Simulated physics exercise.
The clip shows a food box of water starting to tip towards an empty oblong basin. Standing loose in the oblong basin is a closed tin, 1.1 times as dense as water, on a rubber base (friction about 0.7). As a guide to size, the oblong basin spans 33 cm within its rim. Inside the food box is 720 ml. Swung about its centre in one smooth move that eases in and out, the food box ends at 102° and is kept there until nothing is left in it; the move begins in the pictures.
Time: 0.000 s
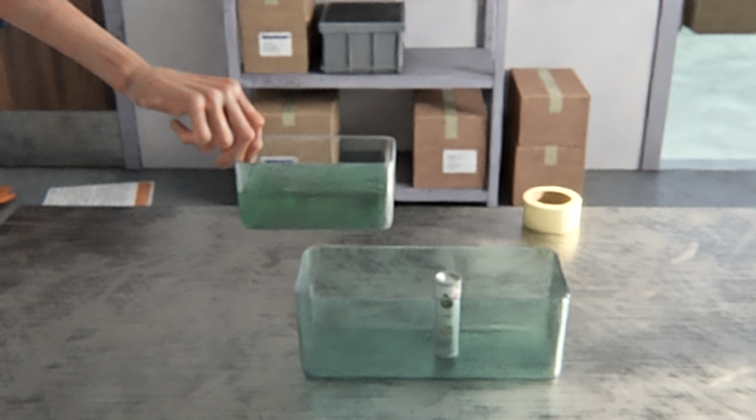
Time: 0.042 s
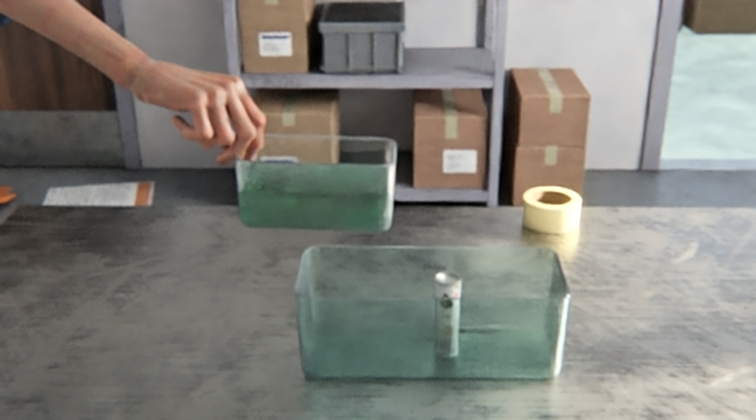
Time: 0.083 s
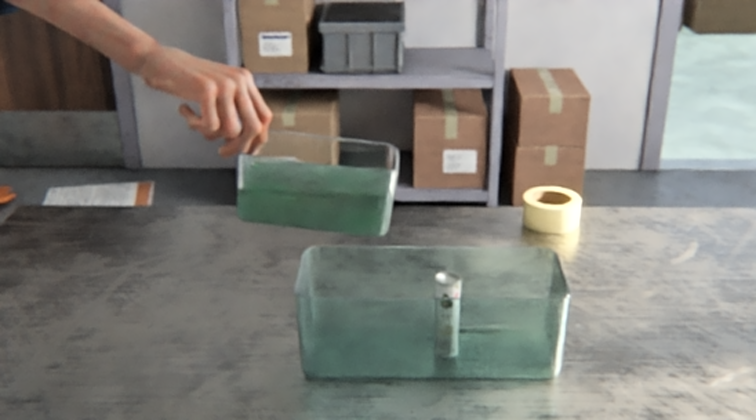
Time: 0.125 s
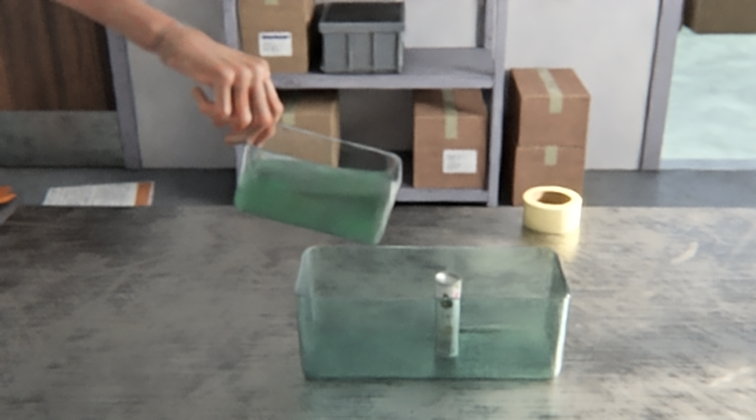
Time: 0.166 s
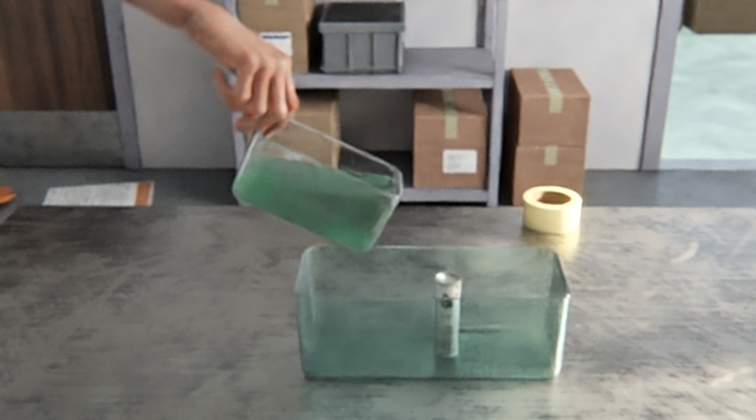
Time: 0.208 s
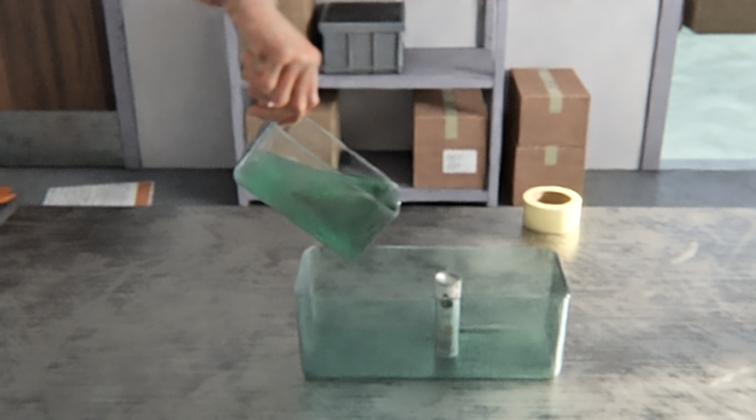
A hand held a clear box of green water above a larger glass basin with a small tin standing inside, then tilted the box steadily down to the right, the water sloshing towards its lower side.
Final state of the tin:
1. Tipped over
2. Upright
Tipped over.
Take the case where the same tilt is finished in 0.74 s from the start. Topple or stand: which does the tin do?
So the tin will hold steady.
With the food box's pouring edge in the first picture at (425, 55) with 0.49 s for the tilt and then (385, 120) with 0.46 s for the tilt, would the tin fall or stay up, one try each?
Trial 1 - tin stays standing; trial 2 - tin tips.
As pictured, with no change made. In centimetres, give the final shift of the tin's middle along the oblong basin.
Looks like roughly 8.5 cm in total.
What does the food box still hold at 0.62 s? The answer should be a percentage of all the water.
5 %.
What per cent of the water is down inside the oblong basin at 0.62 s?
About 92 %.
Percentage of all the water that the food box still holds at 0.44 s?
Roughly 18 per cent.
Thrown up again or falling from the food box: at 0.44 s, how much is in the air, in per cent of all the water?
Near 28 in a hundred.
After 0.44 s the tilt is 100° and 19 per cent is still to pour; the tin stands where it began.
After 0.62 s the tilt is 102° and 5 per cent is still to pour; the tin leans 19°.
After 0.79 s the tilt is 102° and 1 per cent is still to pour; the tin leans 42°.
After 0.99 s the tilt is 102° and 0 per cent is still to pour; the tin lies on its side.
In the end the tin lies on its side.
